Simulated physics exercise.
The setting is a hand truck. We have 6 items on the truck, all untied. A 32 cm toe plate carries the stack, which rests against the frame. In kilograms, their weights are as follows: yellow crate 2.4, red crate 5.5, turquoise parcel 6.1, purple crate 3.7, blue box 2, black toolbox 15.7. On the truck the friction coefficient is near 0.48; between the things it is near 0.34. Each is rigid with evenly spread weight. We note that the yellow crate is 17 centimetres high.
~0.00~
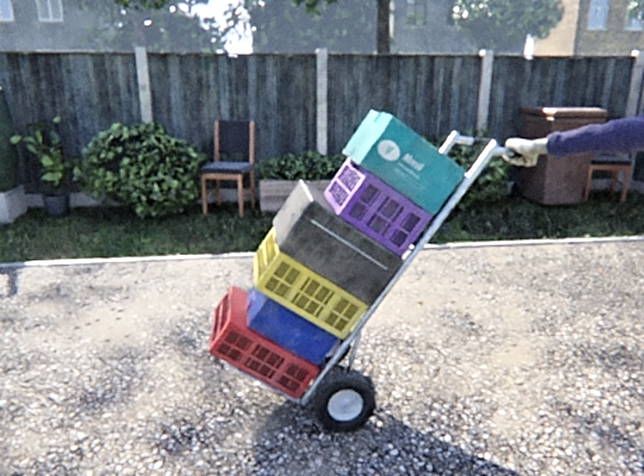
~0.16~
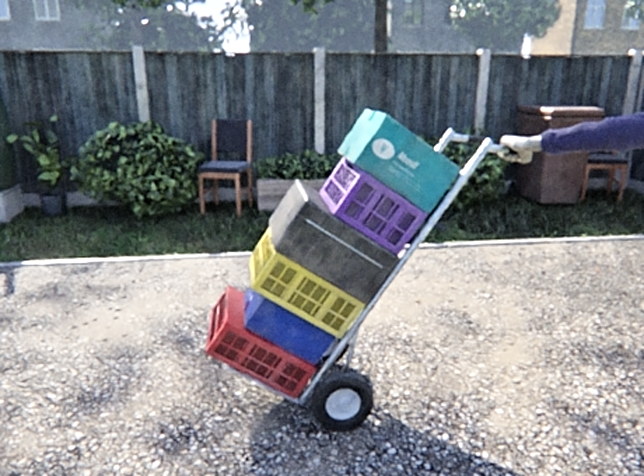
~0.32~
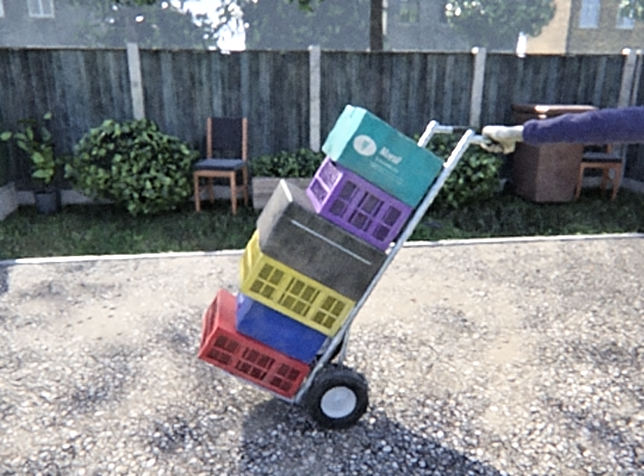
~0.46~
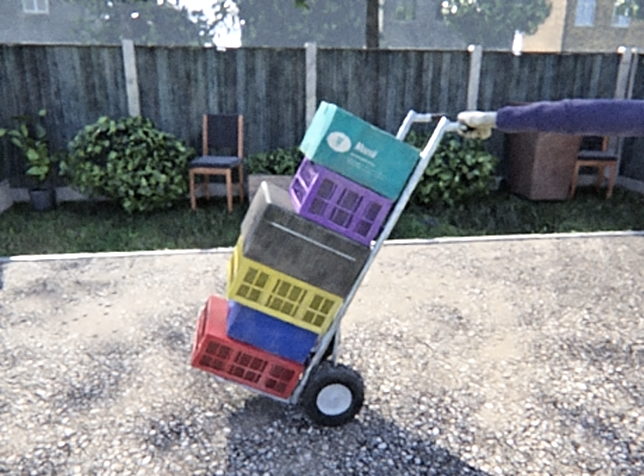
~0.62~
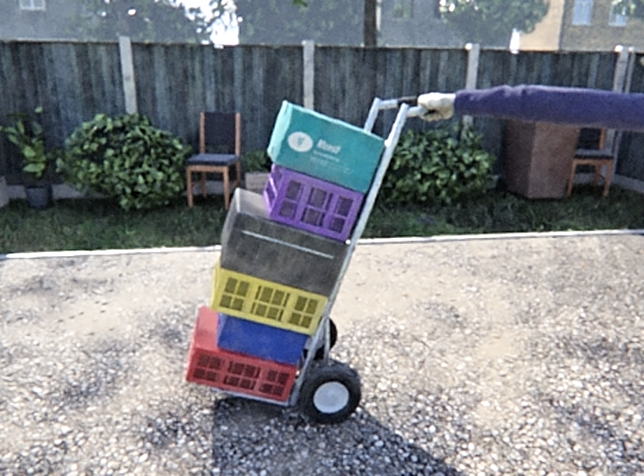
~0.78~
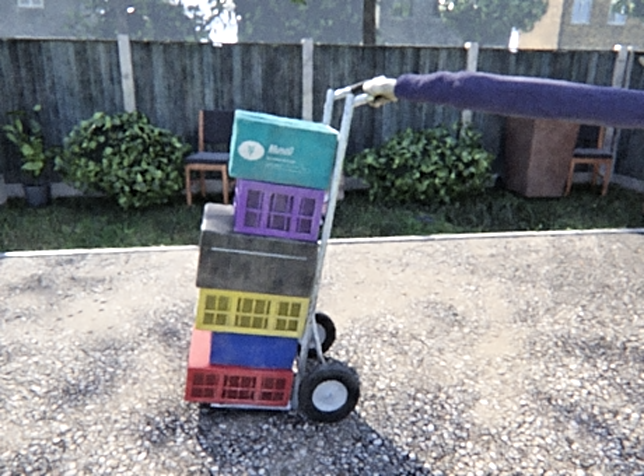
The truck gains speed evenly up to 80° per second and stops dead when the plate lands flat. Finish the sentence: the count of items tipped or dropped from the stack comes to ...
The count of items tipped or gone comes to at least three.
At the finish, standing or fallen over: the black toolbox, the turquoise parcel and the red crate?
In the last frame the black toolbox does not stay up, the turquoise parcel does not stay up and the red crate remains up.
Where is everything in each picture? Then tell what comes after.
In the first picture, 35° short of upright; yellow crate (308, 280); red crate (263, 339).
In the second picture, 34° short of upright; blue box (288, 315); black toolbox (330, 239).
In the third picture, 31° short of upright; turquoise parcel (380, 155); purple crate (356, 200).
In the fourth picture, 27° short of upright; blue box (271, 317); black toolbox (302, 237).
In the fifth picture, 19° short of upright; turquoise parcel (323, 146); purple crate (310, 195).
In the sixth picture, 9° short of upright; yellow crate (251, 294); red crate (239, 363).
By 1.58 s, truck upright; yellow crate rocked 32° off its seat near (197, 301); red crate rocked 6° off its seat near (237, 372); turquoise parcel rocked 32° off its seat.
By 1.98 s, truck upright; yellow crate, turquoise parcel, purple crate and black toolbox now dropped from the stack; blue box rocked 58° off its seat.
When it is over (3.4 s), dropped from the stack, yellow crate, turquoise parcel, purple crate and black toolbox; lying over on the truck, blue box; the last one within 10 cm of the start. In the last view, red crate near (240, 374).
